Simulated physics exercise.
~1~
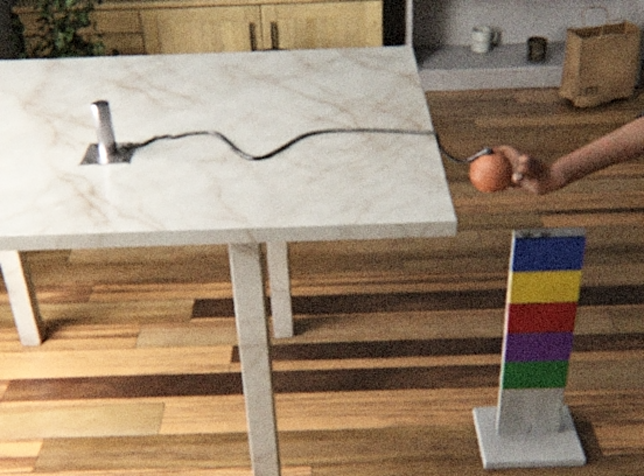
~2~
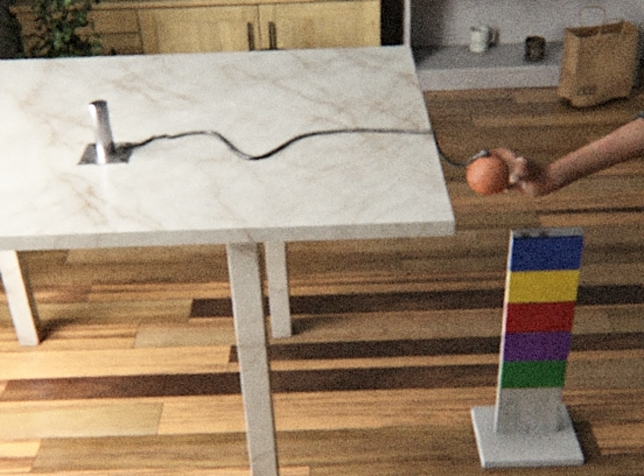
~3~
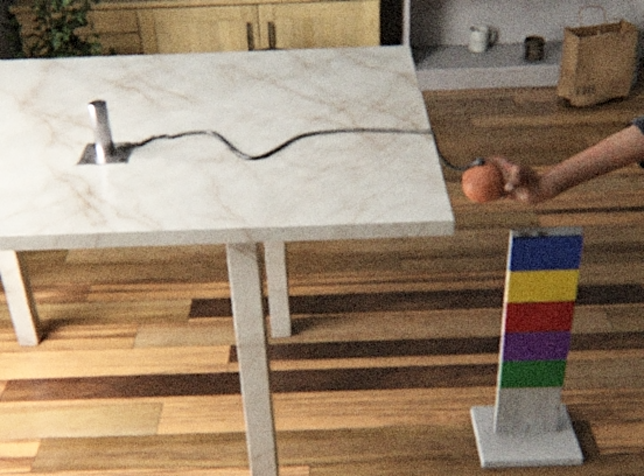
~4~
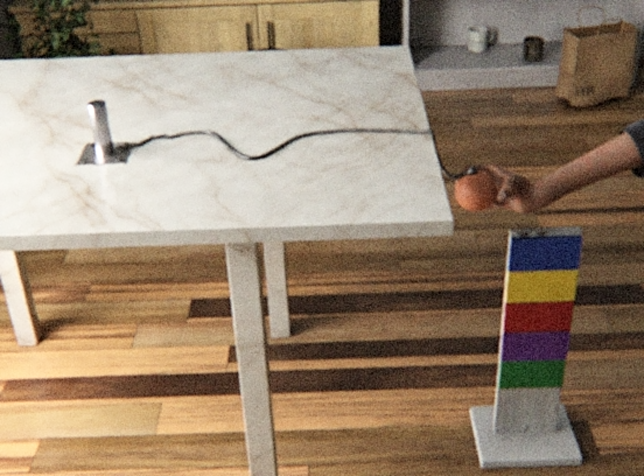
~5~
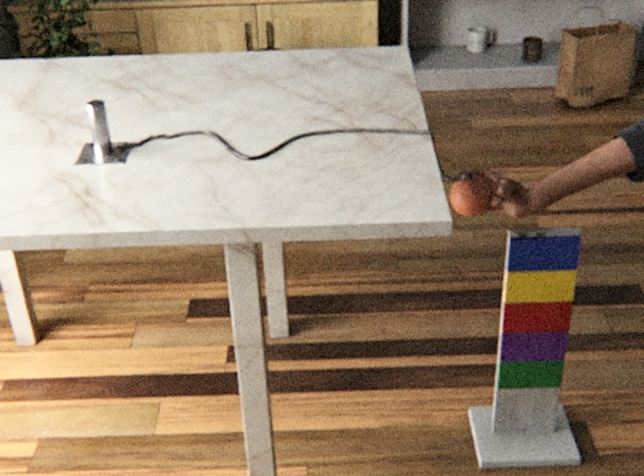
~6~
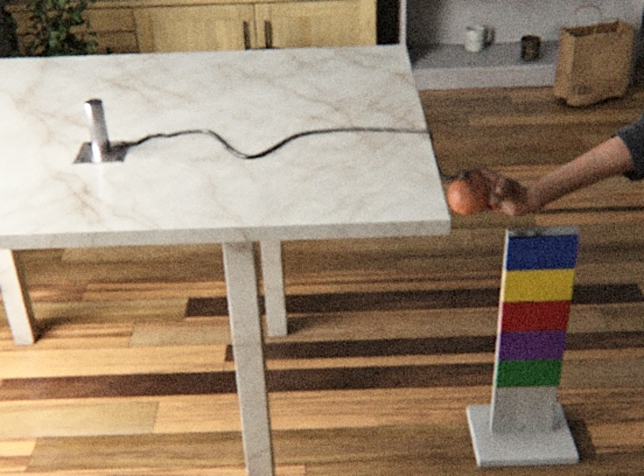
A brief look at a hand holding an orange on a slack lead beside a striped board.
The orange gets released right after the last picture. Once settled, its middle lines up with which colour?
It lines up with the yellow band.
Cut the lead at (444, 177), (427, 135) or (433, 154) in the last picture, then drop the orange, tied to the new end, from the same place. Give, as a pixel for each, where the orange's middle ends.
One spot per try: (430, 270), (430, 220), and (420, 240).
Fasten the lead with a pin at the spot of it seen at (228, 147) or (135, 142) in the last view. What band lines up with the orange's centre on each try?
Taking the two tries in turn, you'd get blue and then yellow.
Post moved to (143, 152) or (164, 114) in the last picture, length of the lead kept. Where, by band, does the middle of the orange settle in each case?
For the first try, red; for the second, red.
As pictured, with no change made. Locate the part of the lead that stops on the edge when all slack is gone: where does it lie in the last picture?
Look close to (351, 130) - that's the one.
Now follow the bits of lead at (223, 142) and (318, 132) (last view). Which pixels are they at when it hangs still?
End points: Roughly (259, 144); roughly (396, 138).
Soon after, orange near (451, 282); level with yellow.
Then, orange near (397, 289); level with yellow.
Further on, orange near (435, 288); level with yellow.
At rest, orange near (431, 289); level with yellow. The lead holds its middle at yellow.
